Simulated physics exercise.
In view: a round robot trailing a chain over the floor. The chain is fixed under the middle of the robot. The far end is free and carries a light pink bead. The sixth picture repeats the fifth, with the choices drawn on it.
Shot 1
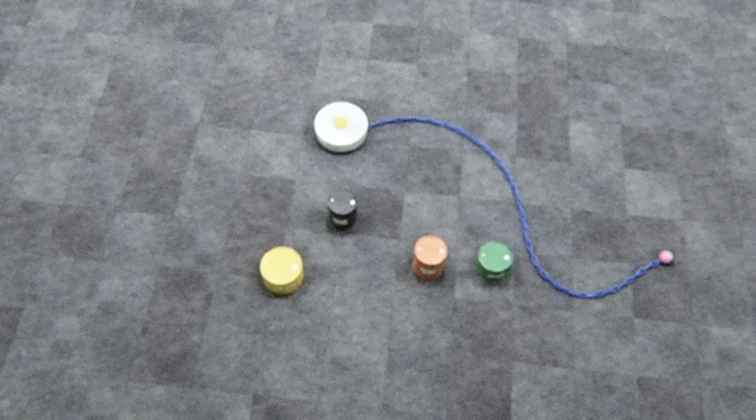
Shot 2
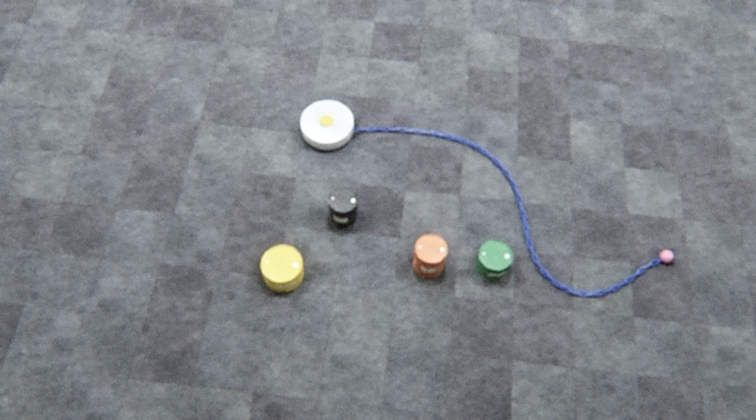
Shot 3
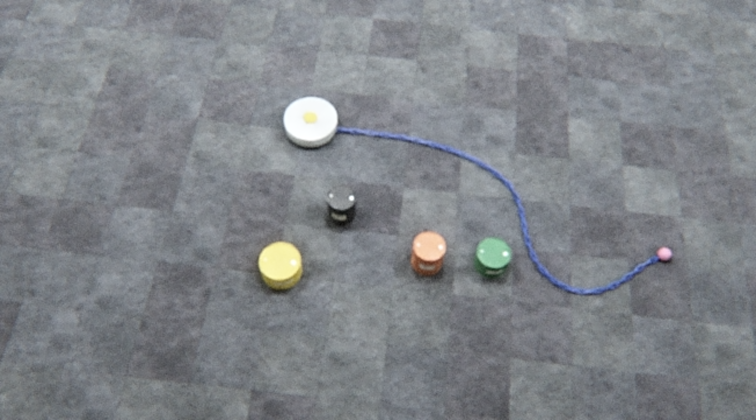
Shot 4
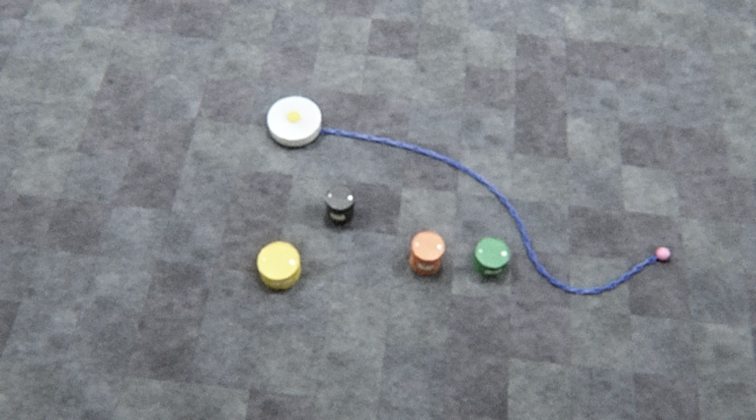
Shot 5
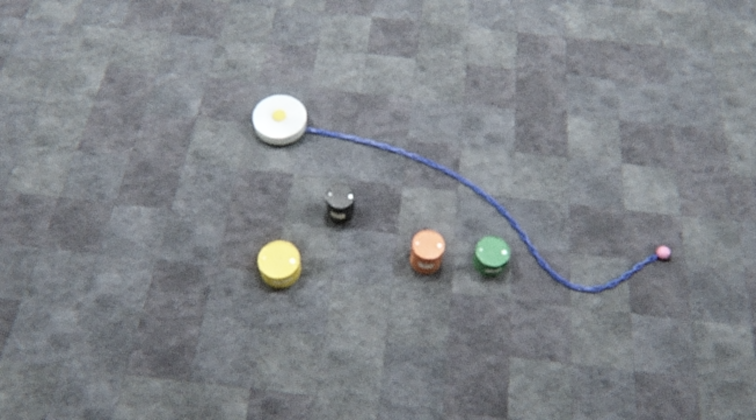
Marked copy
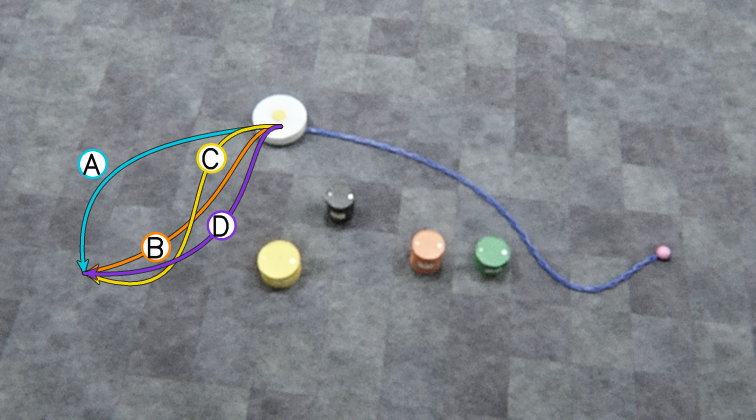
On a gray patterned carpet, a round white robot slid slowly to the left, drawing its trailing blue chain straighter, while the pink bead at the far end and the four small containers stayed put.
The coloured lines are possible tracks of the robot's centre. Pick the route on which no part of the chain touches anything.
Line A does it.
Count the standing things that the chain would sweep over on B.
One.
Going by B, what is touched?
The black keg.
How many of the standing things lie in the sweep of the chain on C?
Two.
On the copy, A from (281, 126) via (140, 156) to (84, 273); B from (281, 126) via (204, 208) to (87, 273); C from (281, 126) via (195, 209) to (88, 275); D from (281, 126) via (222, 225) to (84, 273).
On A. First, robot (174, 138), middle of the chain (396, 188), free end (616, 256).
Then, robot (88, 199), middle of the chain (324, 186), free end (545, 234).
Finally, robot (81, 269), middle of the chain (310, 191), free end (532, 230); nothing has been touched.
By contrast, B meets the black keg; C meets the yellow tub and black keg; D meets the orange keg, green pot, yellow tub and black keg.
